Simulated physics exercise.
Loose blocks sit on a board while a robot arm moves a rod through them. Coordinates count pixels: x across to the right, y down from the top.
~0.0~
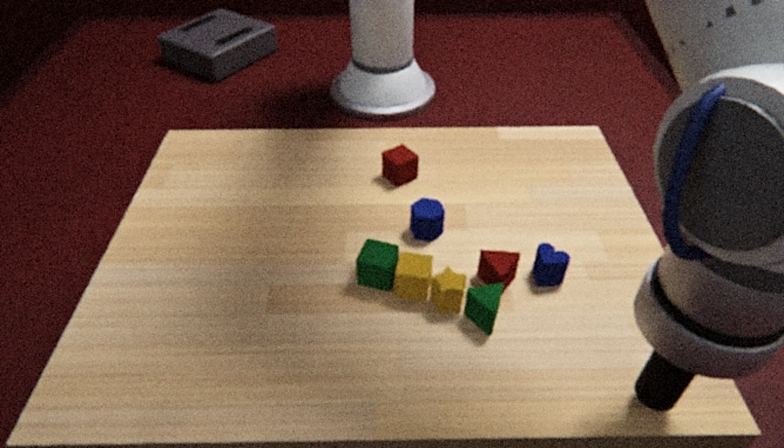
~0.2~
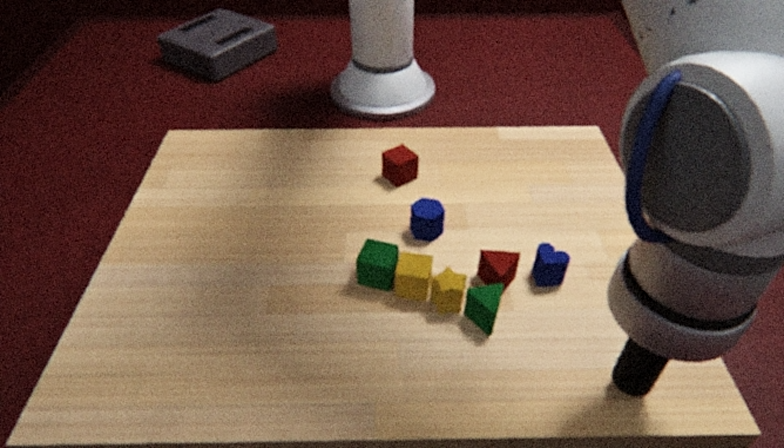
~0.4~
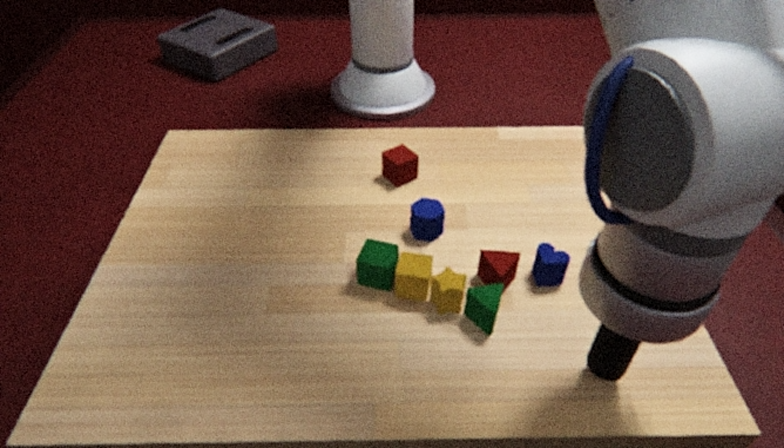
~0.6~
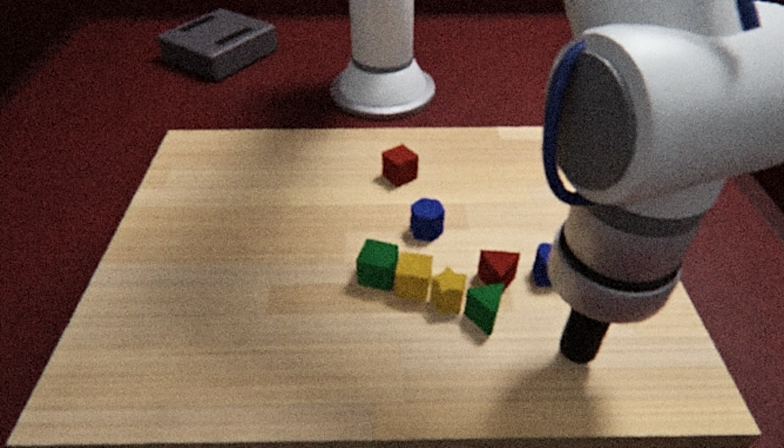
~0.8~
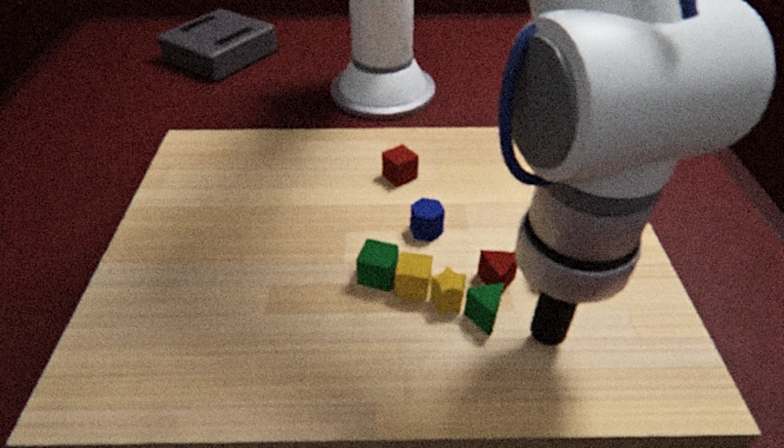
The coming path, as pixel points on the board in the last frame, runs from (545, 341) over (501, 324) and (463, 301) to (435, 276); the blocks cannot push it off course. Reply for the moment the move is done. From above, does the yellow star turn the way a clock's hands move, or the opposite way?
Seen from overhead, it turns anticlockwise.
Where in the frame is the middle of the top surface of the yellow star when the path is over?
If I read the scene right, the answer is (419, 271).
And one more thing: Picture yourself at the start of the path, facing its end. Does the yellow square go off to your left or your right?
Side: Left.
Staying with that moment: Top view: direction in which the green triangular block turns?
In a top view, it turns clockwise.
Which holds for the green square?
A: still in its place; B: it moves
Correct choice: B.
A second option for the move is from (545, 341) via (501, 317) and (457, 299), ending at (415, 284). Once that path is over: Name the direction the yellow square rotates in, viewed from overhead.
Looking down on the board, it turns clockwise.
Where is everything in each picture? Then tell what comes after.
In the first picture, rod's lower end (655, 394); green square (378, 252); yellow square (414, 264); yellow star (450, 279); green triangular block (488, 294).
In the second picture, rod (632, 380); blocks still.
In the third picture, rod (606, 365); blocks still.
In the fourth picture, rod (578, 348); blocks still.
In the fifth picture, rod (548, 331); green square (378, 252); yellow square (414, 264); yellow star (450, 279); green triangular block (488, 294).
What follows on the original path. One third of the way, rod (501, 313); yellow star (444, 277); green triangular block (476, 288), turned 15° clockwise.
Two thirds of the way, rod (463, 291); green square (372, 251); yellow square (402, 263), turned 15° clockwise; yellow star (430, 273), turned 25° anticlockwise; green triangular block (458, 255), turned 45° clockwise.
At the end, rod (435, 266); green square (358, 247), turned 15° clockwise; yellow square (386, 261), turned 20° clockwise; yellow star (419, 271), turned 60° anticlockwise; green triangular block (447, 234), turned 100° clockwise.
